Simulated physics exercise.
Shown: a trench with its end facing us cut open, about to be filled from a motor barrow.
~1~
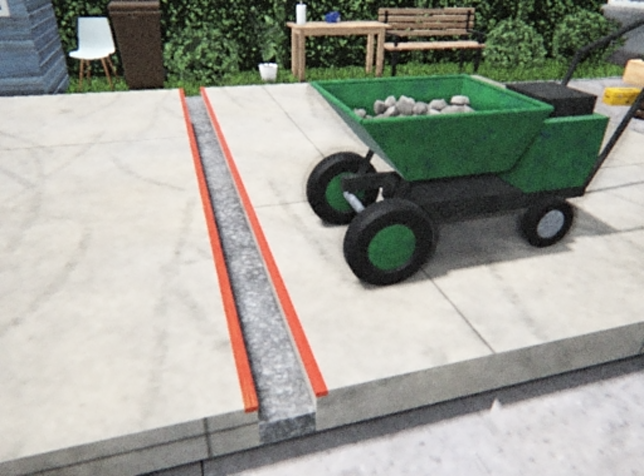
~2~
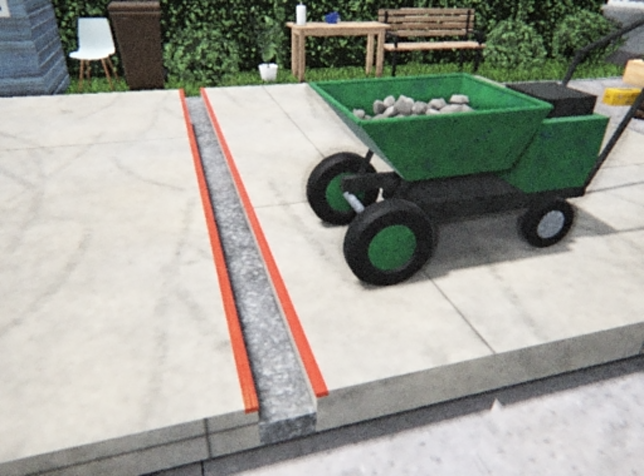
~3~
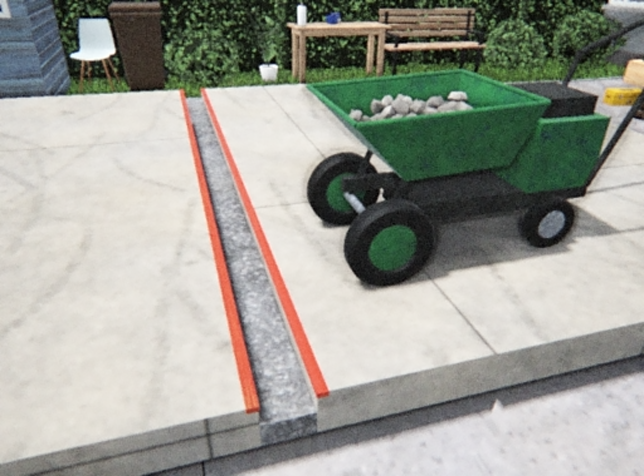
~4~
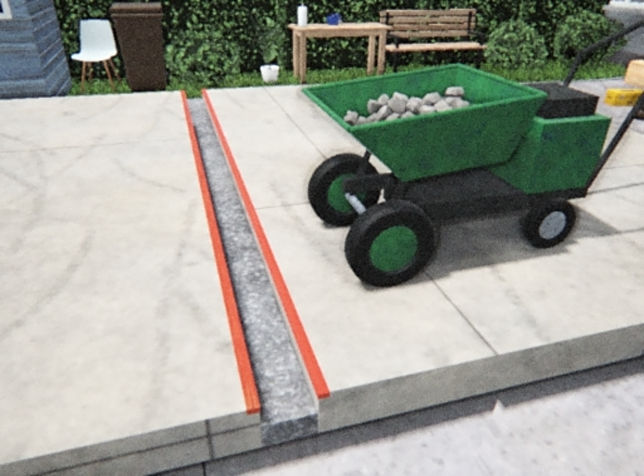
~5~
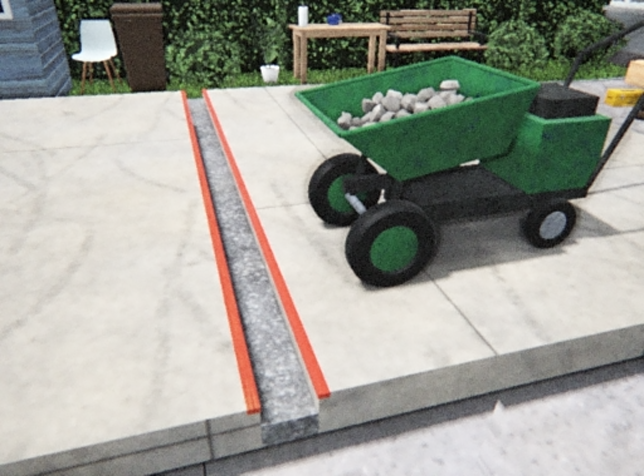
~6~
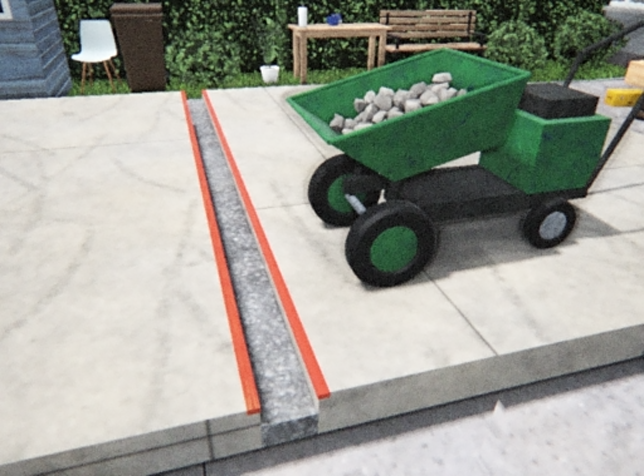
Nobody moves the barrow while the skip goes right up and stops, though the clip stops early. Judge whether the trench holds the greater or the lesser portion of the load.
Outside the trench is the majority of the load.
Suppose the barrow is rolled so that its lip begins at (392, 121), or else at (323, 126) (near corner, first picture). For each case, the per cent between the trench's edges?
Okay, so the first one ends at 60 % and the second at 0 %.
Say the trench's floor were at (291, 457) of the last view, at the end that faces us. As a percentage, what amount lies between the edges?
Estimated share: Approx. 40 per cent.
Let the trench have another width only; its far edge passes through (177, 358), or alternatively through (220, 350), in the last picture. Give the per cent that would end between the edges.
90 and 60 percent.
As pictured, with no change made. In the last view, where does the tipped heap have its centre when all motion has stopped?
Somewhere around (203, 267) in the last picture.
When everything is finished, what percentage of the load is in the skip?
Result: Close to 0 per cent.
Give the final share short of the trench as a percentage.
It comes to close to 0 %.
Shortly afterwards, skip tipped steeply; the whole lot in the skip.
Next, skip tipped right over; the bulk in the skip; a little in or heaped over the trench; near a quarter beyond it; only a few falling.
Some moments later, skip tipped right over; only a few in the skip; near a third in or heaped over the trench; near two thirds beyond it.
In the end, skip tipped right over; near a third in or heaped over the trench; near two thirds beyond it.
